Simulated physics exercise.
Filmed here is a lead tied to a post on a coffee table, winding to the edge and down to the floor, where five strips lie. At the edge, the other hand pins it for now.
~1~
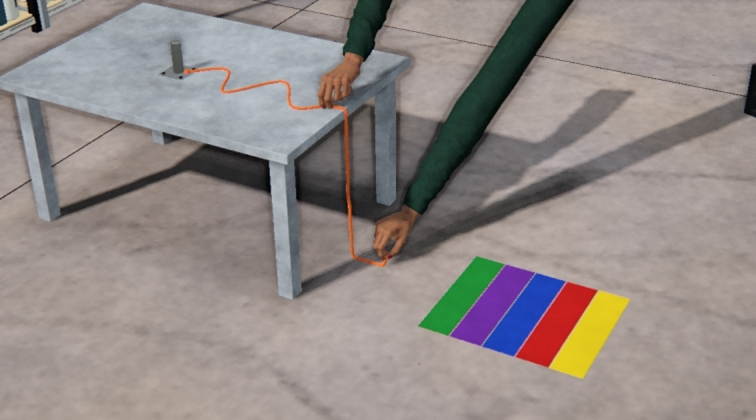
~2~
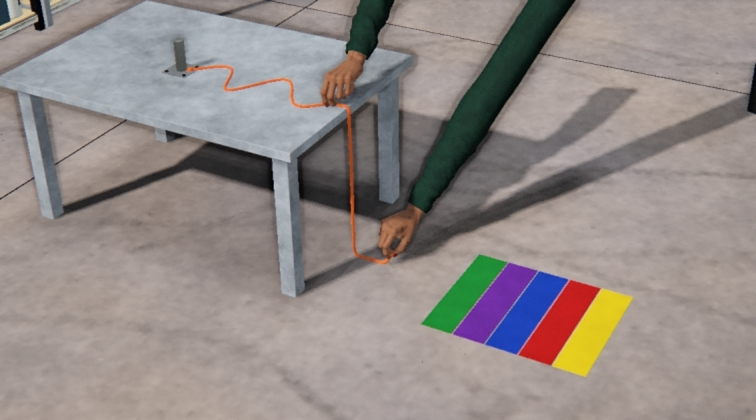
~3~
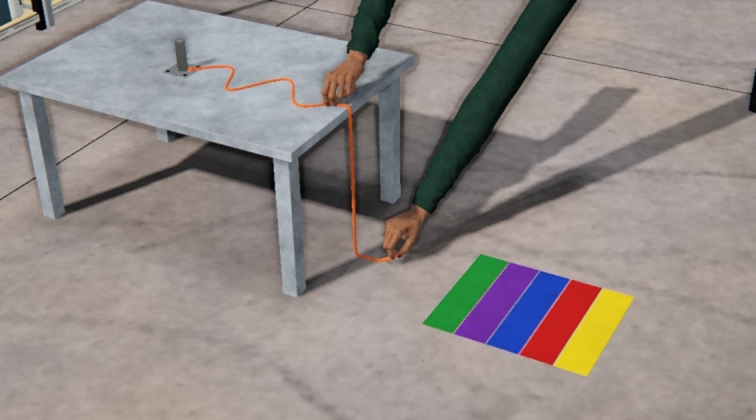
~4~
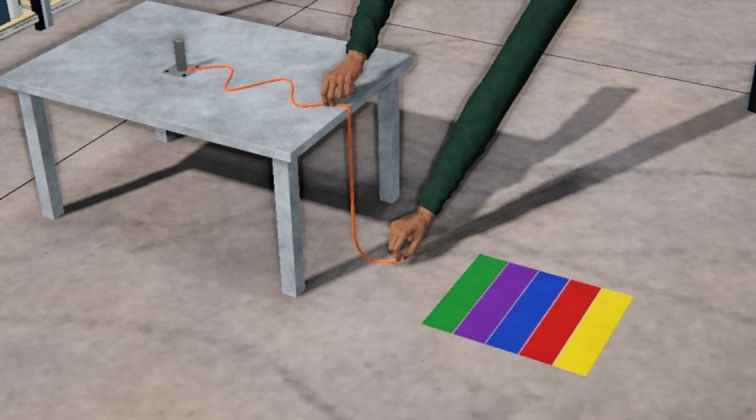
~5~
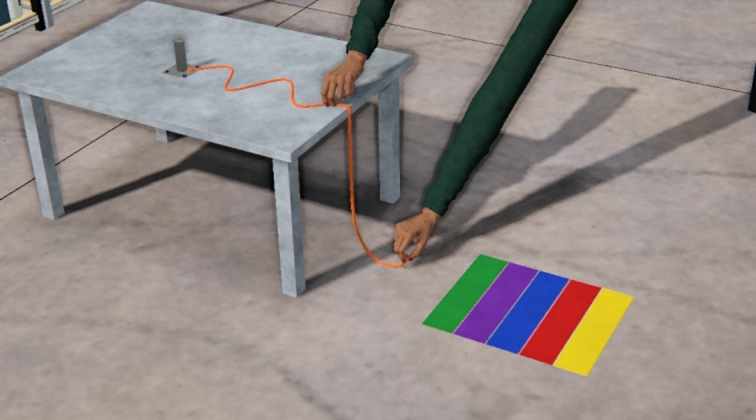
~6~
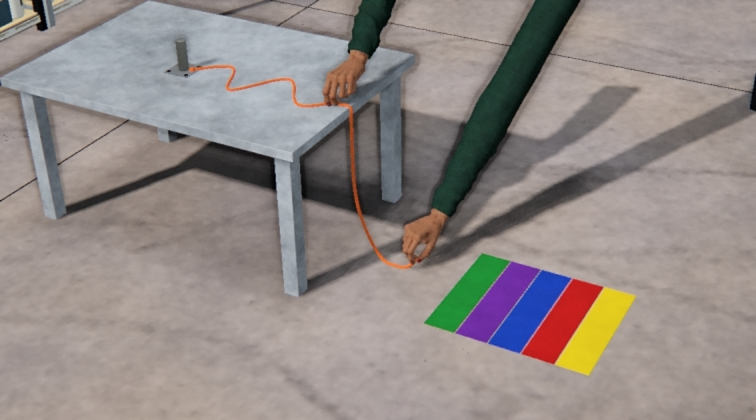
A hand held an orange cord against the edge of a grey table while the other hand, down near the floor, slowly drew the cord's end a short way right, toward five coloured strips.
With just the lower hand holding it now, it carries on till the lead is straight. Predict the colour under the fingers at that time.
The yellow one.
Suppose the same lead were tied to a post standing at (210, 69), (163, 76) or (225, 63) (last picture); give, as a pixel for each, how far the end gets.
In order, the pixels are (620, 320), (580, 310) and (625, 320).
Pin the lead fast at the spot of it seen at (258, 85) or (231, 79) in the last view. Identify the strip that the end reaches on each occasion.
Blue; red.
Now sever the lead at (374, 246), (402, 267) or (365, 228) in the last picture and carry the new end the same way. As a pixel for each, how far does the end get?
Going through them in turn gives (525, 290), (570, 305) and finally (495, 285).
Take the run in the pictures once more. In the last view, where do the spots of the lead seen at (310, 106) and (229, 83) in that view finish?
First point (387, 139), second point (258, 86).
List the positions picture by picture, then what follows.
End (386, 257); green (444, 317); purple (476, 327); blue (508, 337); red (541, 347); yellow (575, 358), in the first picture.
End (391, 255); lead through (224, 67) (241, 89) (292, 91) (337, 105) (351, 171) (354, 236), in the second picture.
End (396, 256), in the third picture.
End (402, 258); lead through (224, 67) (241, 89) (292, 90) (337, 105) (351, 171) (355, 236), in the fourth picture.
End (407, 259), in the fifth picture.
End (416, 261); lead through (226, 67) (243, 88) (294, 90) (339, 104) (353, 171) (369, 236), in the sixth picture.
Early on, end near (540, 297); over blue.
Midway, end near (575, 307); over red.
At the end of the slack, end near (596, 313); over yellow. It gets as far as the yellow strip.
